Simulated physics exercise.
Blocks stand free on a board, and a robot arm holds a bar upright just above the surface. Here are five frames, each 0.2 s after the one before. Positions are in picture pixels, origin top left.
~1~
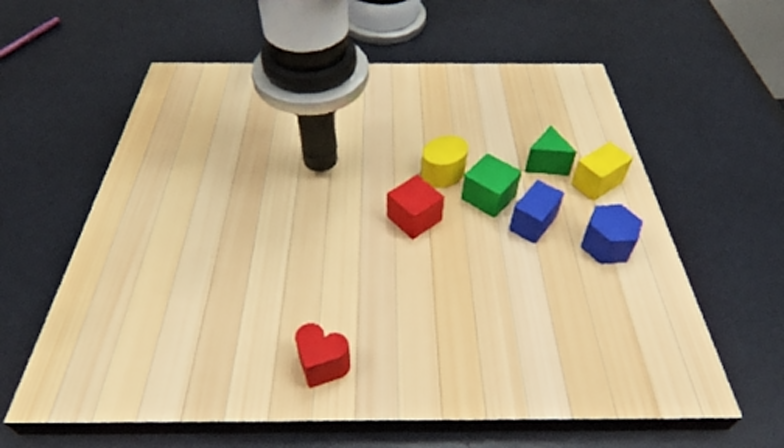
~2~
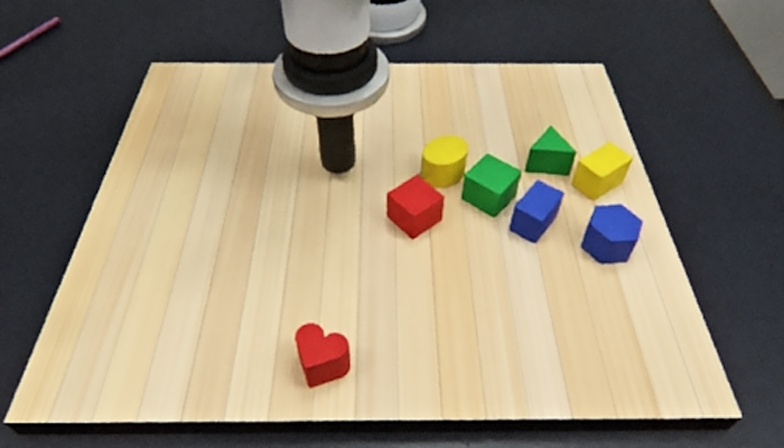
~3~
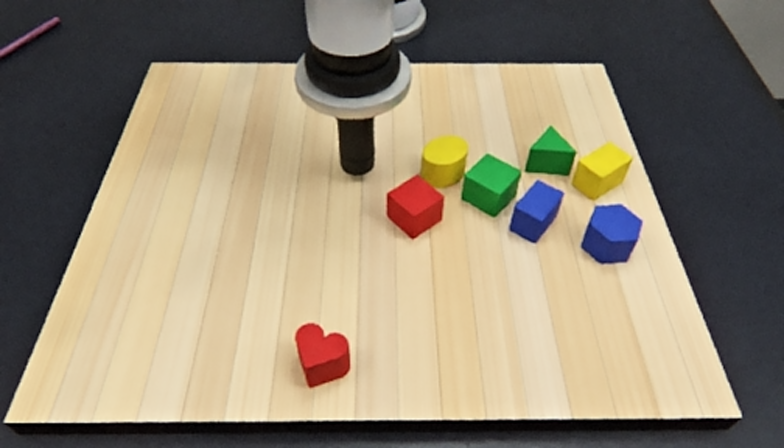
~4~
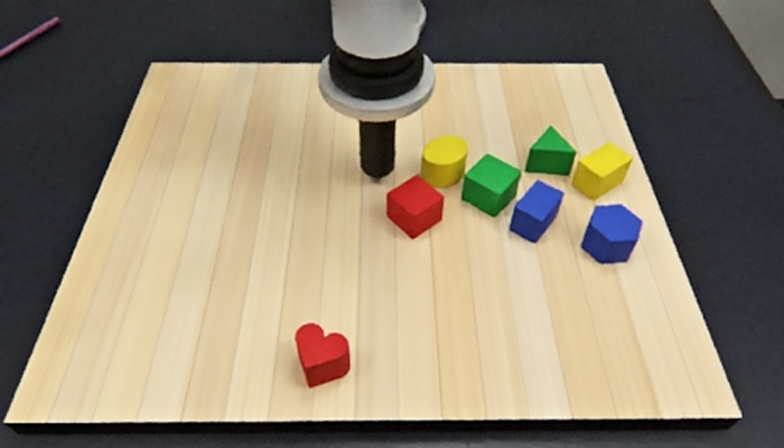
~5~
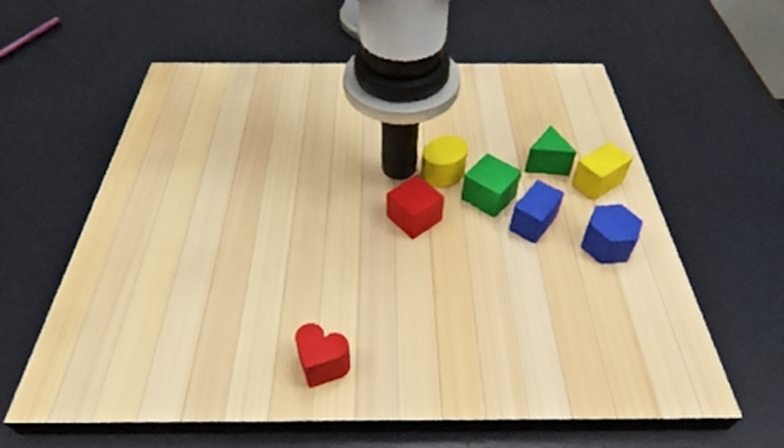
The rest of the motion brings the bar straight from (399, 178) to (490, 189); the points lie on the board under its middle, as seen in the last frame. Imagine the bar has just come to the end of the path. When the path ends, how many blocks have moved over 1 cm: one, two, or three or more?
The number will come to 3 or more.
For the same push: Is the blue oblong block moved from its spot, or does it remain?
By the time the path is finished, it has moved at least a centimetre.
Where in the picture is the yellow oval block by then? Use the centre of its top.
The centre of its top face lies at (496, 138).
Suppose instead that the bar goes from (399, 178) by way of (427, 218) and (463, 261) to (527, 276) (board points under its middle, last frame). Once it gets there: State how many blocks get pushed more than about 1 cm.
Number moved: 1.
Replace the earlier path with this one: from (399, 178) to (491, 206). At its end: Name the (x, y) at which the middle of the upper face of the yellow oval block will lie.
It is going to be at (476, 146).
What follows on the original path. Halfway along, bar (445, 174); yellow oval block (478, 144), turned 40° anticlockwise; green square piece (498, 173), turned 15° clockwise.
At the end, bar (492, 180); red square piece unmoved; yellow oval block (496, 138), turned 95° anticlockwise; green square piece (530, 183); blue oblong block (556, 207), turned 10° clockwise.
